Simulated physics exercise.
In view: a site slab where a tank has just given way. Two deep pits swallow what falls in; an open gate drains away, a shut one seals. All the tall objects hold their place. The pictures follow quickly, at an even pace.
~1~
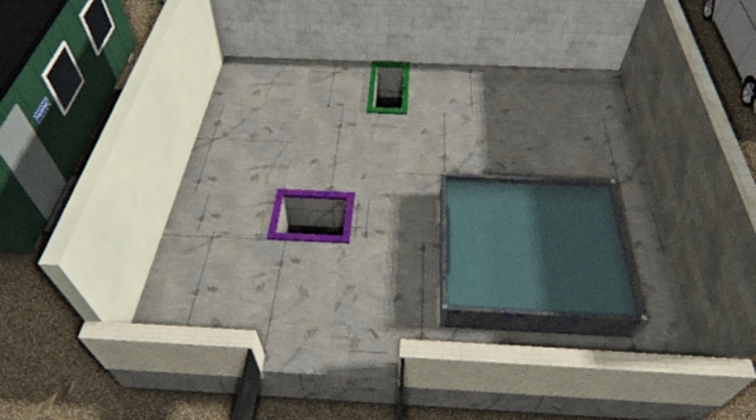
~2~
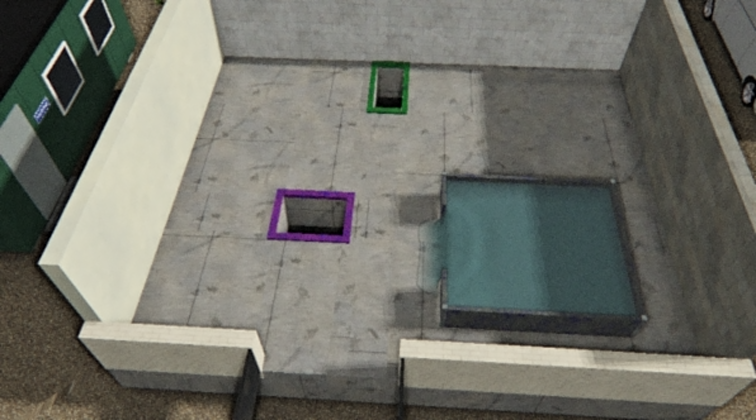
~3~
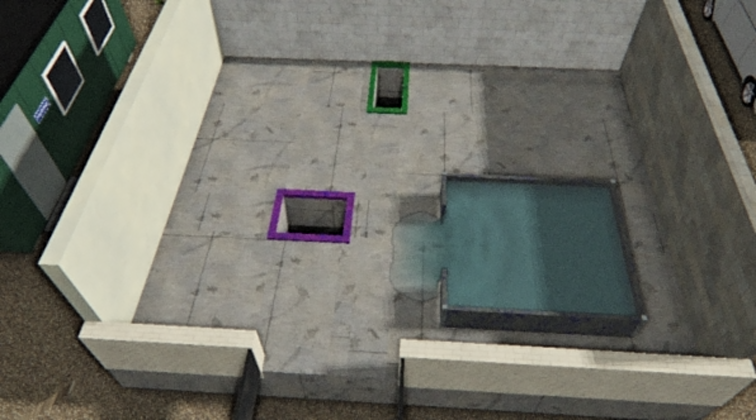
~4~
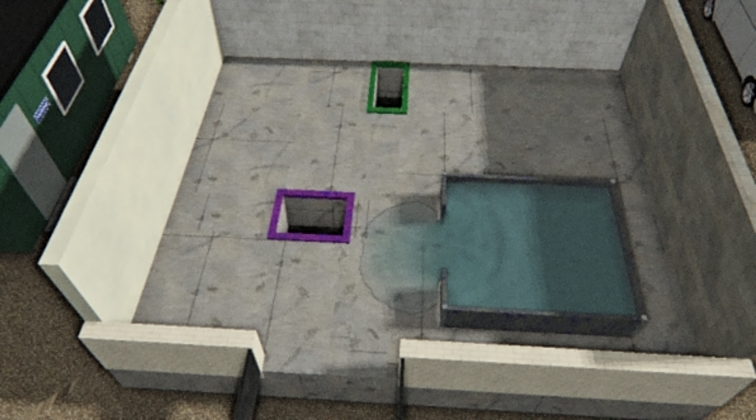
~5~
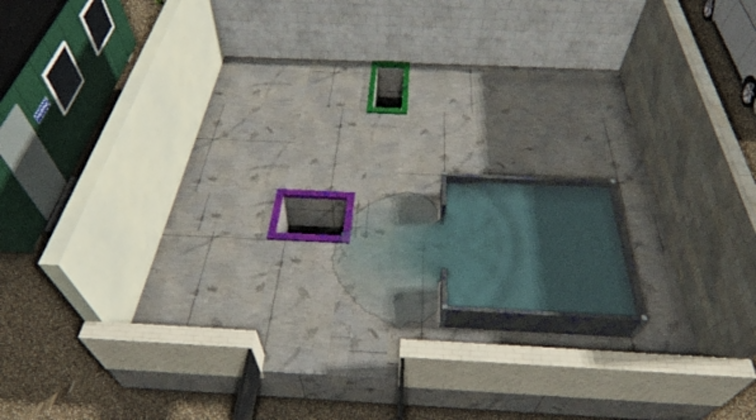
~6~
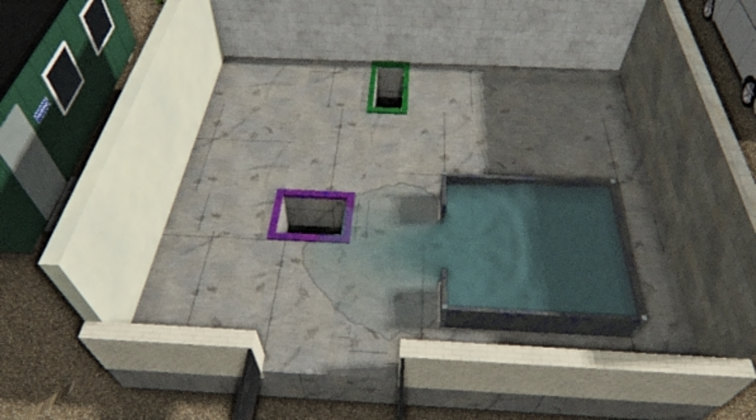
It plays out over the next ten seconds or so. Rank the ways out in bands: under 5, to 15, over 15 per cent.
One by one: The gate takes between 5 and 15 %; the green pit takes under 5 %; the purple pit takes over 15 %.
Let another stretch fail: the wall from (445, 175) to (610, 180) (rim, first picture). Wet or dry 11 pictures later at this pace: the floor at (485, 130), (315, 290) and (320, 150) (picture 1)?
In that order: Awash, free of water, clear.
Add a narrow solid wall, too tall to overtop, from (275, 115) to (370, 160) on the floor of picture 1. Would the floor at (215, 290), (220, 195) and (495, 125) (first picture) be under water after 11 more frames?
In turn: Under water, not flooded, no water.
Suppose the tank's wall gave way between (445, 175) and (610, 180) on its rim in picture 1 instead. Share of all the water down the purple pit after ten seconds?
Roughly, in per cent: Purple 2.
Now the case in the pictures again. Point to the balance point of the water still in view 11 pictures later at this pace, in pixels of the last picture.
Close to (473, 261).
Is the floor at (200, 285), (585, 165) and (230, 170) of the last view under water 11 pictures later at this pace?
As listed: Awash, free of water, clear.
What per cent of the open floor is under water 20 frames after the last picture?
I make it 35 per cent.
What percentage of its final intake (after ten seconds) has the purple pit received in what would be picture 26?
Close to 55 %.
A moment on, water covers 15 % of the floor; the gate 0 %, the green pit 0 %, the purple pit 2 %.
Next, water covers 25 % of the floor; the gate 0 %, the green pit 0 %, the purple pit 5 %.
Then, water covers 35 % of the floor; the gate 2 %, the green pit 0 %, the purple pit 10 %.
Later, water covers 45 % of the floor; the gate 4 %, the green pit 0 %, the purple pit 15 %.
In the end, water covers 50 % of the floor; the gate 8 %, the green pit 1 %, the purple pit 19 %.
